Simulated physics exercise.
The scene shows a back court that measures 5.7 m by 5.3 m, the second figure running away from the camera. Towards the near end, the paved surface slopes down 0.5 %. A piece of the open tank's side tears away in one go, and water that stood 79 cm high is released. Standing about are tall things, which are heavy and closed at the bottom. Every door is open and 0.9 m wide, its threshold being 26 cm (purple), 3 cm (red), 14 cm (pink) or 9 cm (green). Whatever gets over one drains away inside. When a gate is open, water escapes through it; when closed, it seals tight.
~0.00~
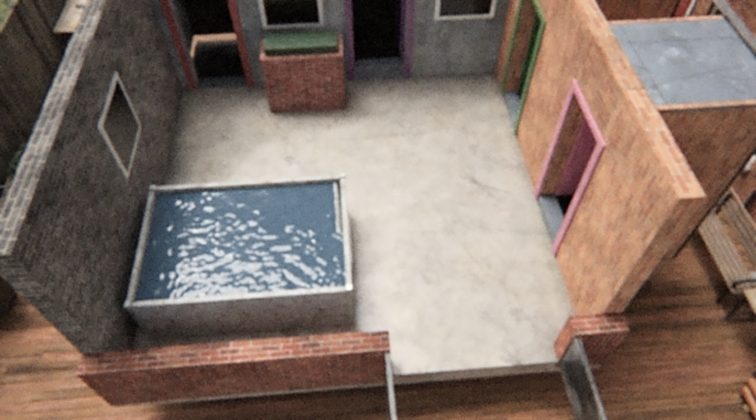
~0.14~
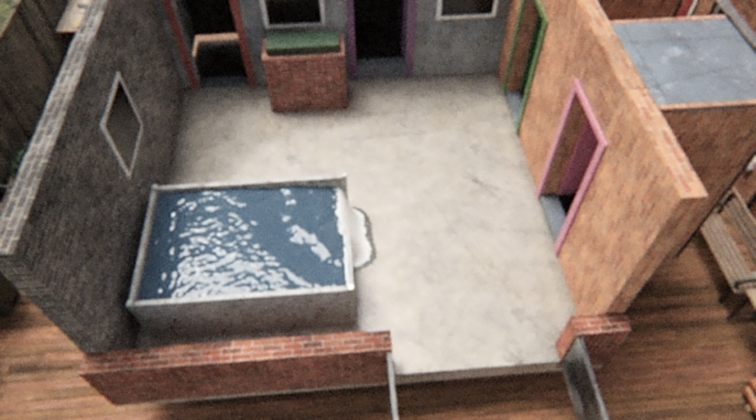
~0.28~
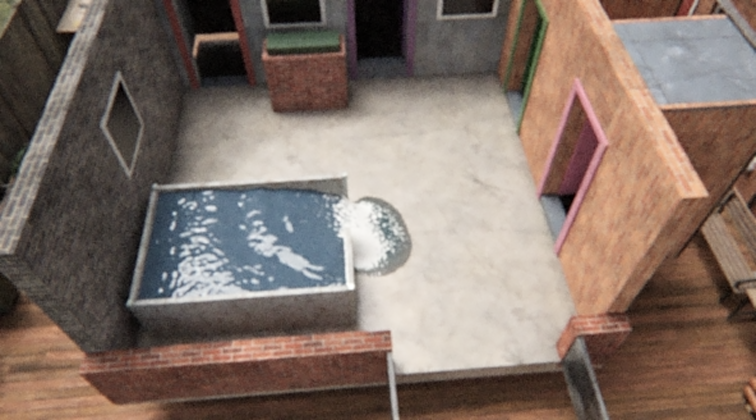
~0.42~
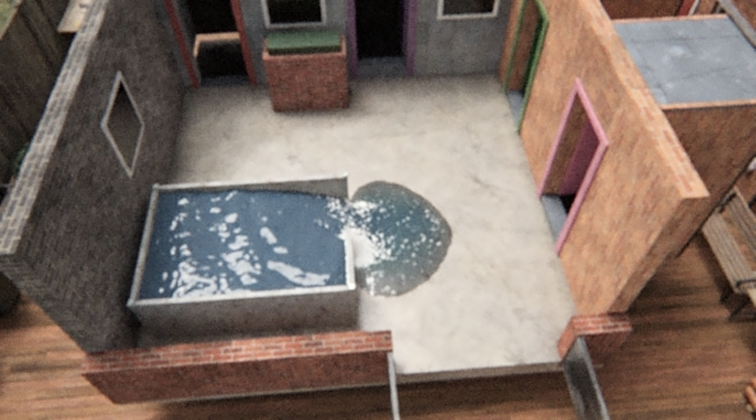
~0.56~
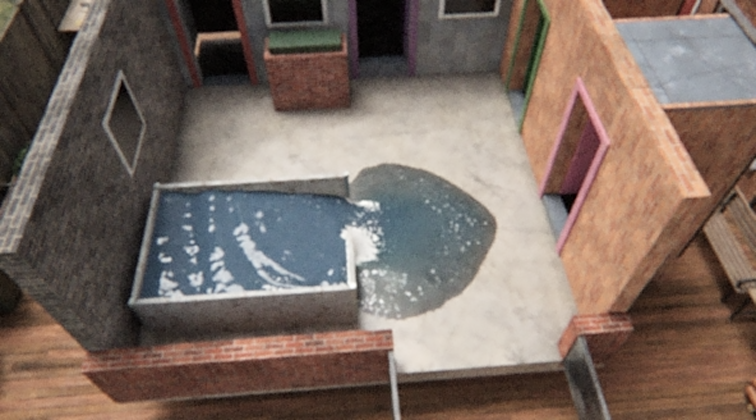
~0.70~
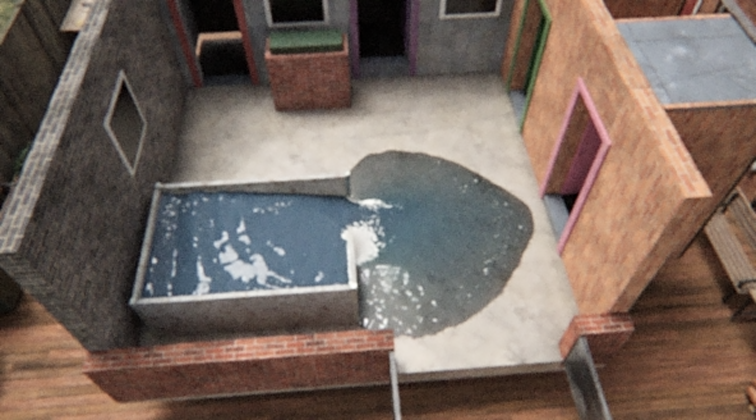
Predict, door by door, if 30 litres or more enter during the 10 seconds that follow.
Purple door: The total remains smaller than the cap, red door: The total remains smaller than the cap, pink door: The total grows larger than the cap, green door: The total grows larger than the cap.
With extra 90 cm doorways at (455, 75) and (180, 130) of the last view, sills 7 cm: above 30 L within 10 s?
In turn: Beyond it, short of it.
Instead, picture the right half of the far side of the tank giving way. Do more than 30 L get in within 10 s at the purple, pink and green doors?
Then it goes purple fine, pink fine, green too high.
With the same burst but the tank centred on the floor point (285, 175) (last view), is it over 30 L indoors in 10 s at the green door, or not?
Lab note: Green door, limit broken.
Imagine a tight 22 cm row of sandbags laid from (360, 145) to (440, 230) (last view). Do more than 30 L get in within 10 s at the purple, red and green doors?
Result - purple: No, not exceeded, red: Yes, exceeded, green: No, not exceeded.
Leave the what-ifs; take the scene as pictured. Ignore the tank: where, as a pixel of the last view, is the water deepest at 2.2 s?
At about (496, 74).
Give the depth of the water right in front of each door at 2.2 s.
Depths: Purple door 1 cm, red door 0 cm, pink door 33 cm, green door 17 cm.
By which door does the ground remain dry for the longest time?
The red door is last.
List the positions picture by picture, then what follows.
Still water, 79 cm deep, in the open tank at (246, 239), in the first frame.
The front is at (351, 210), 0.5 m from the gap at (346, 229); 0.2 m2 of floor is under water; 79 cm left at the back of the open tank, in the second frame.
Water pours out at (346, 229) and has run 0.8 m, to (405, 250); typically 12 cm deep outside, 79 cm at the open tank's back, in the third frame.
The front is at (443, 223), 1.4 m from the gap at (347, 230); 1.9 m2 of floor is under water; 79 cm left at the back of the open tank, in the fourth frame.
Water pours out at (348, 229) and has run 2.1 m, to (487, 216); typically 5 cm deep outside, 79 cm at the open tank's back, in the fifth frame.
The front is at (522, 207), 2.6 m from the gap at (349, 228); 5.6 m2 of floor is under water; 76 cm left at the back of the open tank, in the sixth frame.
After 1.4 s water covers 40 % of the floor and is deepest (43 cm) near (359, 228); purple door not reached, red door not reached, pink door 25 cm at the sill, 37 L in, green door not reached.
After 2.2 s water covers 45 % of the floor and is deepest (44 cm) near (496, 74); purple door not reached, red door not reached, pink door 33 cm at the sill, 127 L in, green door 17 cm at the sill, 11 L in.
After 3.5 s water covers 50 % of the floor and is deepest (26 cm) near (359, 228); purple door 9 cm at the sill, 0 L in, red door not reached, pink door 23 cm at the sill, 219 L in, green door 17 cm at the sill, 37 L in.
After 6.0 s water covers 80 % of the floor and is deepest (18 cm) near (360, 89); purple door 13 cm at the sill, 0 L in, red door 3 cm at the sill, 0 L in, pink door 17 cm at the sill, 265 L in, green door 16 cm at the sill, 92 L in.
After 10.0 s water covers 95 % of the floor and is deepest (13 cm) near (580, 340); purple door 11 cm at the sill, 0 L in, red door 3 cm at the sill, 1 L in, pink door 11 cm at the sill, 270 L in, green door 9 cm at the sill, 123 L in.
